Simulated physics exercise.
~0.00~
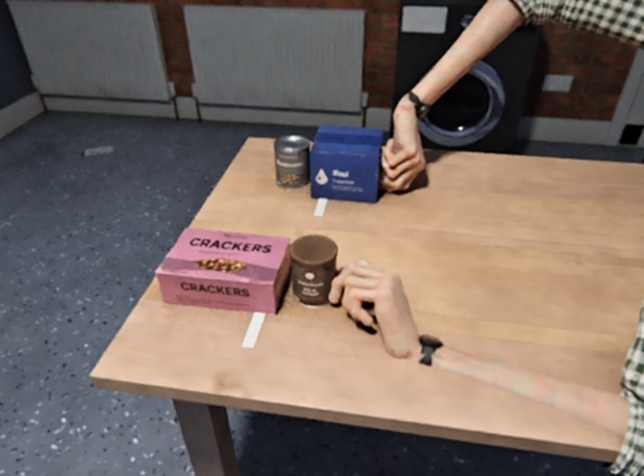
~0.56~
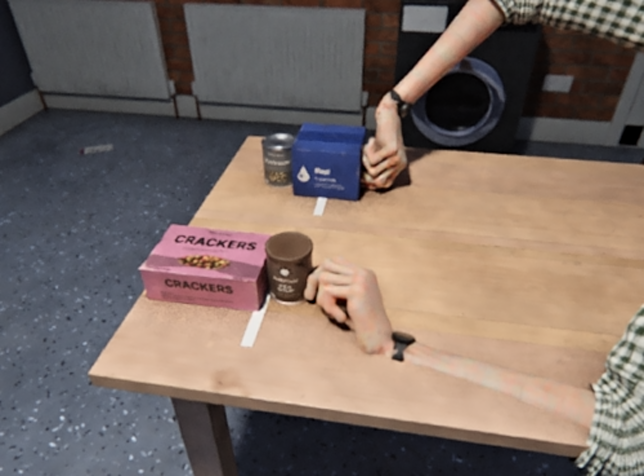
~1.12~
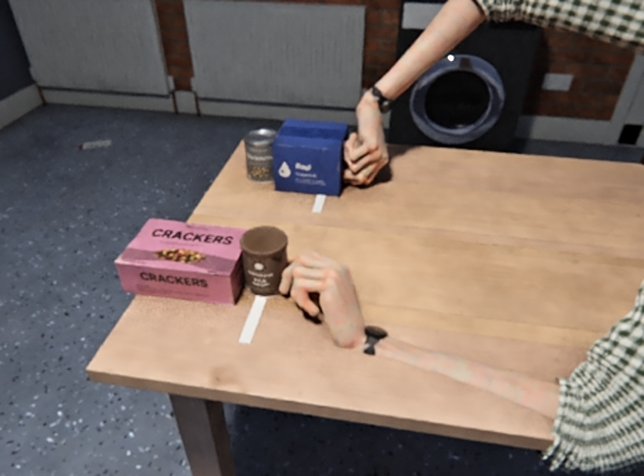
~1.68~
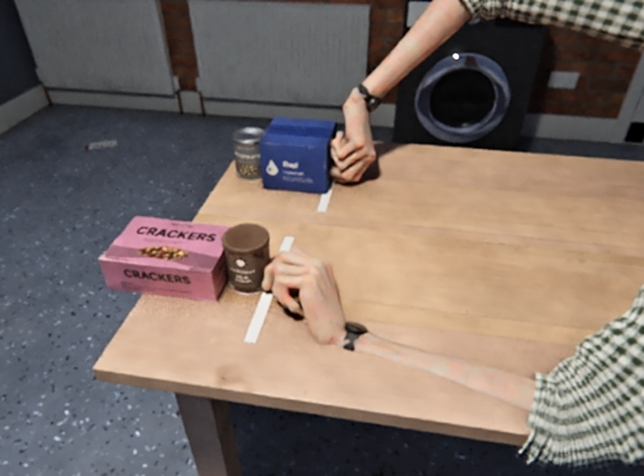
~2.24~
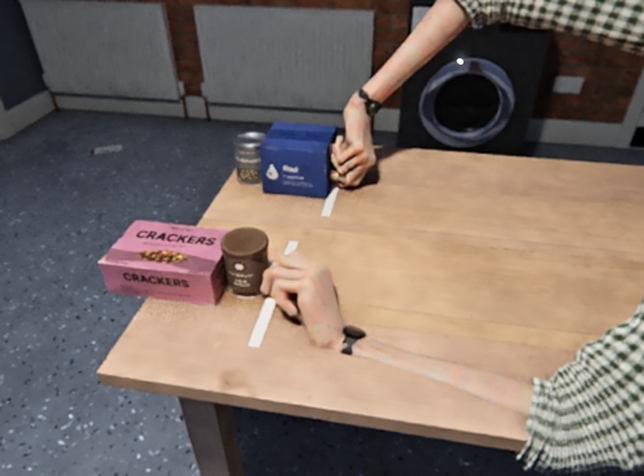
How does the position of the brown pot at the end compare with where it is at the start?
The brown pot ends up farther to the left, closer to the left edge of the table. It is still upright beside the pink crackers box.
